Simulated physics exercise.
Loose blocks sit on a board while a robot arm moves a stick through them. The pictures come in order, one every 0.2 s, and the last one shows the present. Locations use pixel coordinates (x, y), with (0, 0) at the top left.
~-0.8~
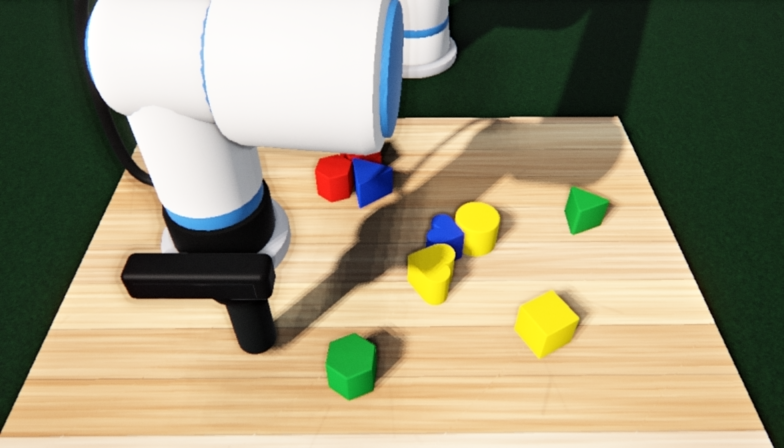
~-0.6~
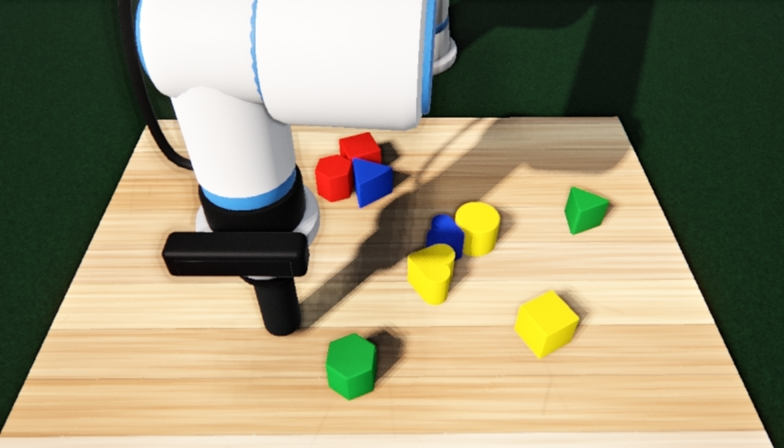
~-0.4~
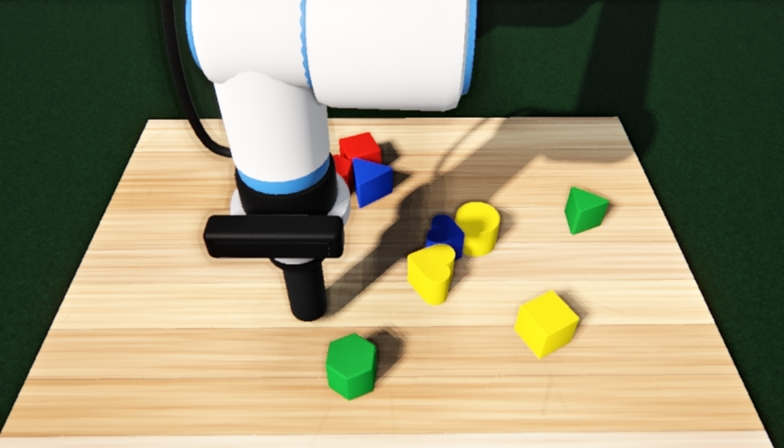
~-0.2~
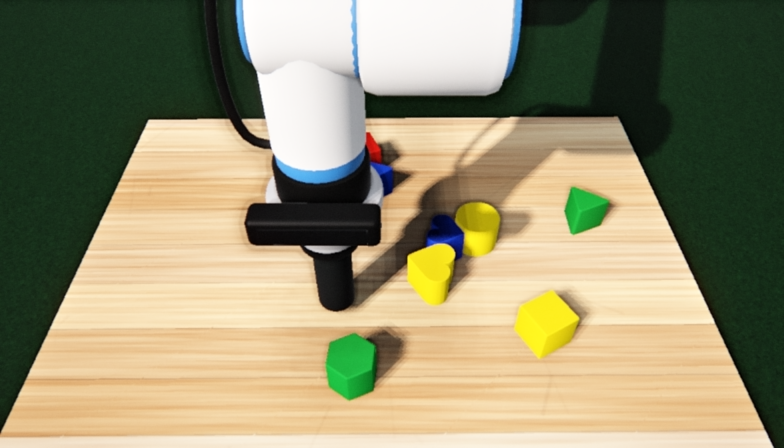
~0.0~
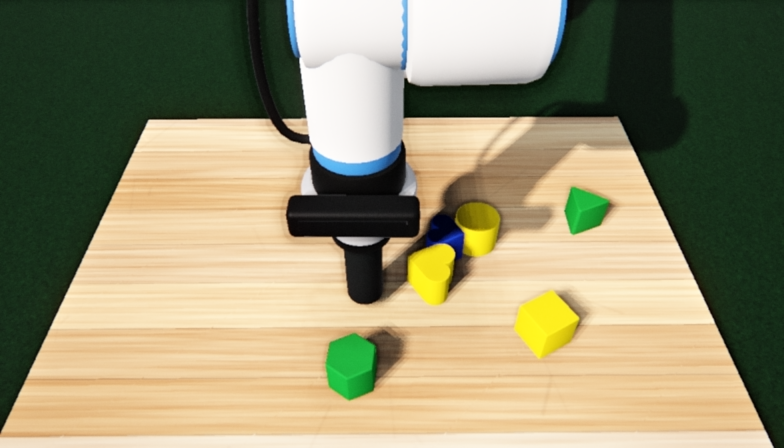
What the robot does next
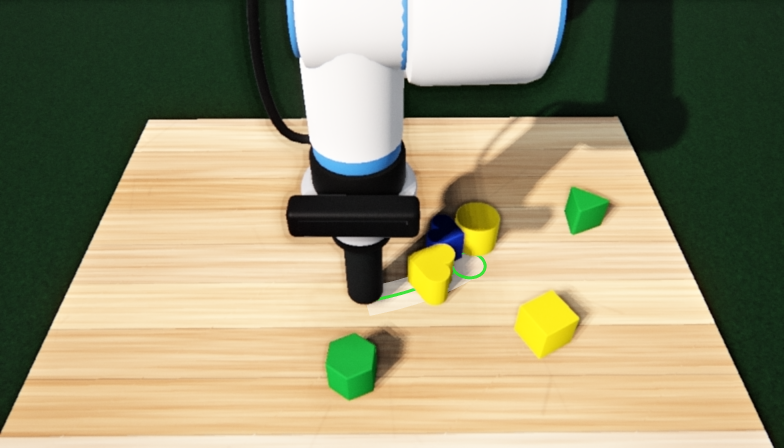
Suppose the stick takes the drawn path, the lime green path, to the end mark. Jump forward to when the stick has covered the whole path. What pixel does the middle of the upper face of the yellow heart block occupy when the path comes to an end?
Its top centre lands on (508, 246).
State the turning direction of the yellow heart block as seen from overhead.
Prediction: Clockwise.
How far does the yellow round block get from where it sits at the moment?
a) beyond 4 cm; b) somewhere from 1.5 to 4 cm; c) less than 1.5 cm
c
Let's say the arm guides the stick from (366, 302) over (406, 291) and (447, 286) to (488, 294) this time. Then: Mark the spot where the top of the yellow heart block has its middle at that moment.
Around (523, 256).
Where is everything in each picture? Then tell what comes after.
In the first picture, tip of the stick at (258, 340), middles of tops, green six-sided block at (351, 355), yellow heart block at (434, 261), blue heart block at (444, 229), yellow round block at (478, 216).
In the second picture, stick at (283, 323), nothing pushed.
In the third picture, stick at (310, 309), nothing pushed.
In the fourth picture, stick at (337, 299), nothing pushed.
In the fifth picture, stick at (365, 292), green six-sided block at (351, 355), yellow heart block at (434, 261), blue heart block at (444, 229), yellow round block at (478, 216).
The line goes from (366, 302) by way of (421, 287) to (468, 265).
What follows on the original path. One third of the way, stick at (405, 283); yellow heart block at (440, 260).
Two thirds of the way, stick at (439, 271); yellow heart block at (476, 253), turned 25° clockwise.
At the end, stick at (470, 255); green six-sided block unmoved; yellow heart block at (508, 246), turned 50° clockwise; blue heart block at (444, 224); yellow round block at (480, 214).
